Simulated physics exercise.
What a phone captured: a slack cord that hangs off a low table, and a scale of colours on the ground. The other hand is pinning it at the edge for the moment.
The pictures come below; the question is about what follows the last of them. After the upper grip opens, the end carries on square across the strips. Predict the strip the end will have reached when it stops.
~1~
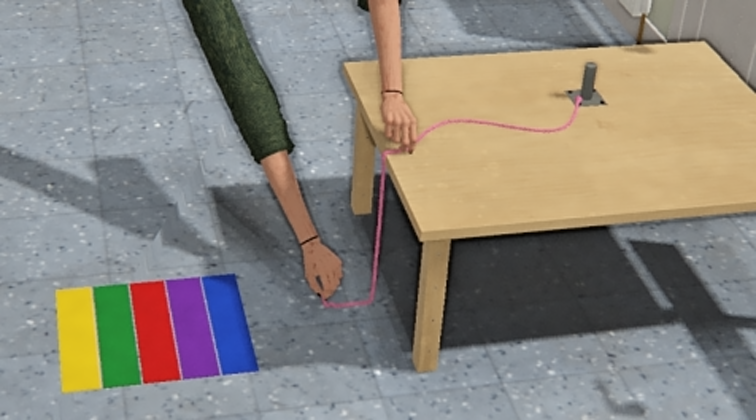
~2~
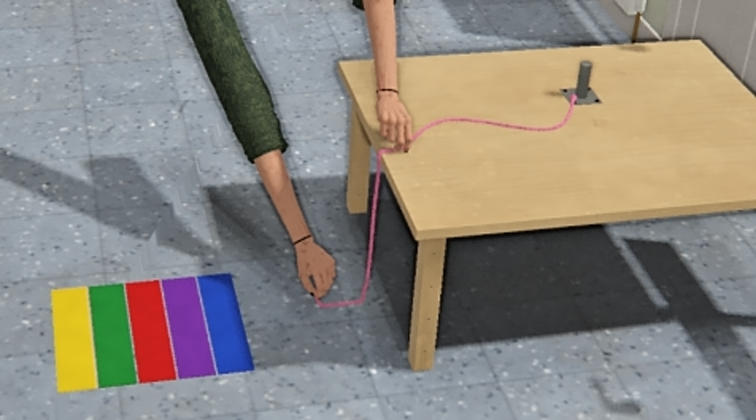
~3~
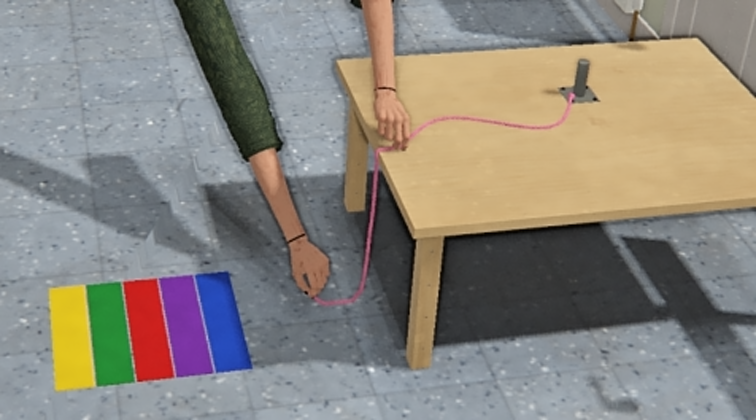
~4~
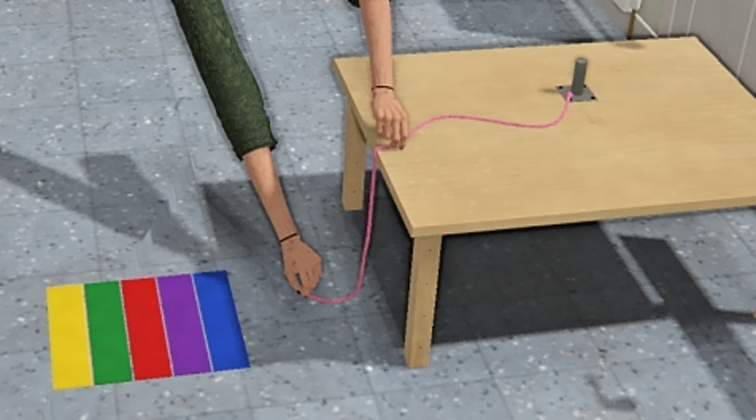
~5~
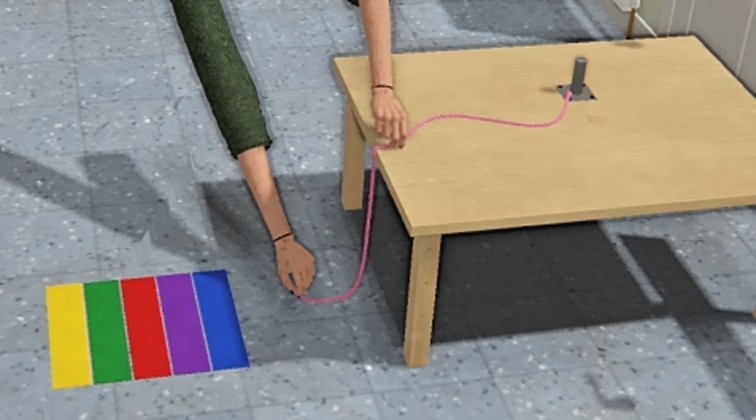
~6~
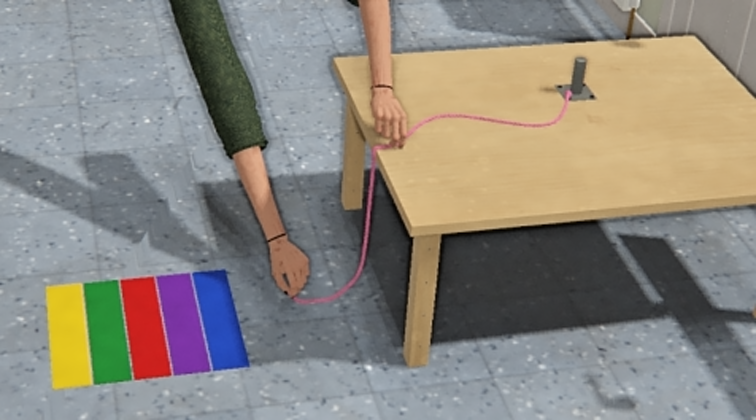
I would say the red strip.
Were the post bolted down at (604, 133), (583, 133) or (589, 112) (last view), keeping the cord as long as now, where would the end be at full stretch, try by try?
One per try, in order: (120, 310), (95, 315), (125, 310).
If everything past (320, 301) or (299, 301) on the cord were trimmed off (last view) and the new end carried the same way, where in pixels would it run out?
About (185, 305) and (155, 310).
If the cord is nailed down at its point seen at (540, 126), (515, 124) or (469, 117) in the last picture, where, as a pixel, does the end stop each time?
About (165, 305), (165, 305) and (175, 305).
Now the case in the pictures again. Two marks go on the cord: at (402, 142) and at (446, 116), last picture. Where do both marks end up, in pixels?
Final positions are (352, 152) and (418, 127), in that order.
Soon after, end near (193, 304); over purple.
After that, end near (155, 307); over red.
At the stop, end near (132, 310); over red. Over red.
